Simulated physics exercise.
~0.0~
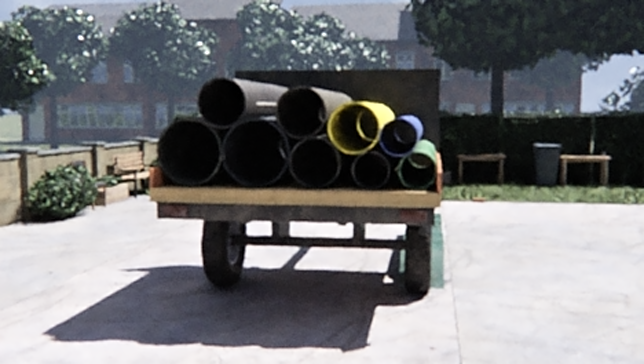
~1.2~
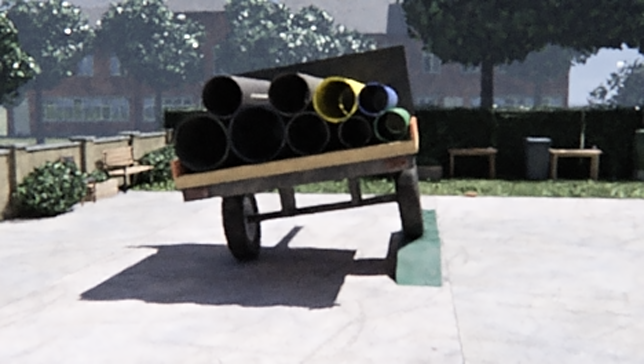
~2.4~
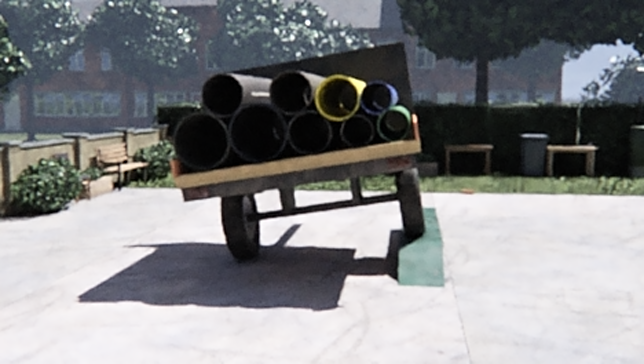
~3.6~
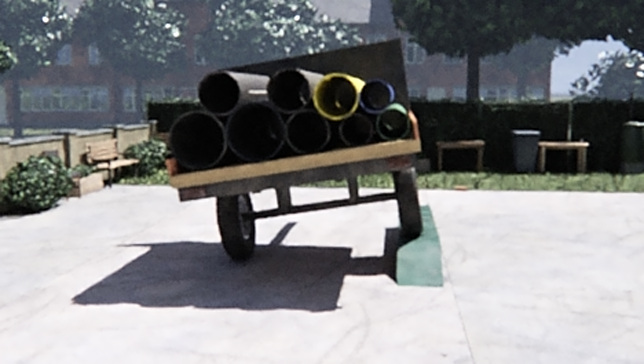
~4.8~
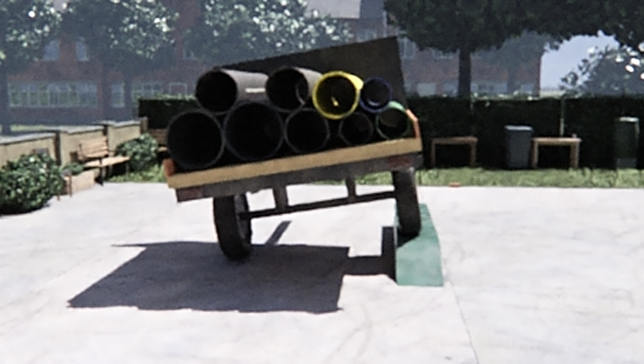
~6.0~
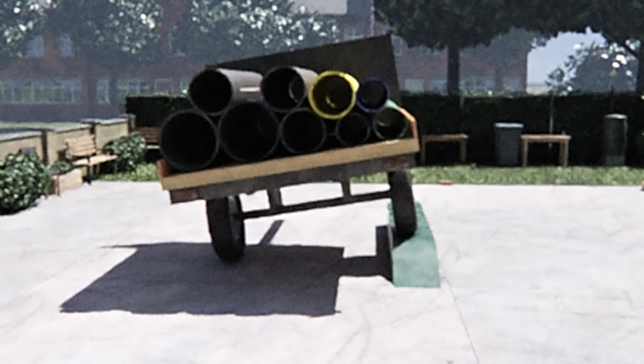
At first, a flat trailer seen end-on stands level in a sunny paved yard, carrying two rows of hollow pipes, mostly black, with a yellow, a blue and a green one towards the right. Then its right wheel rides up onto a green kerb, and the deck tips down to the left. The pipes lean over with the deck but stay stacked. The trailer stops at that slant while the view drifts slightly sideways. By the end, it still leans left, with yellow and blue resting in the upper row, green on the deck and every pipe aboard.
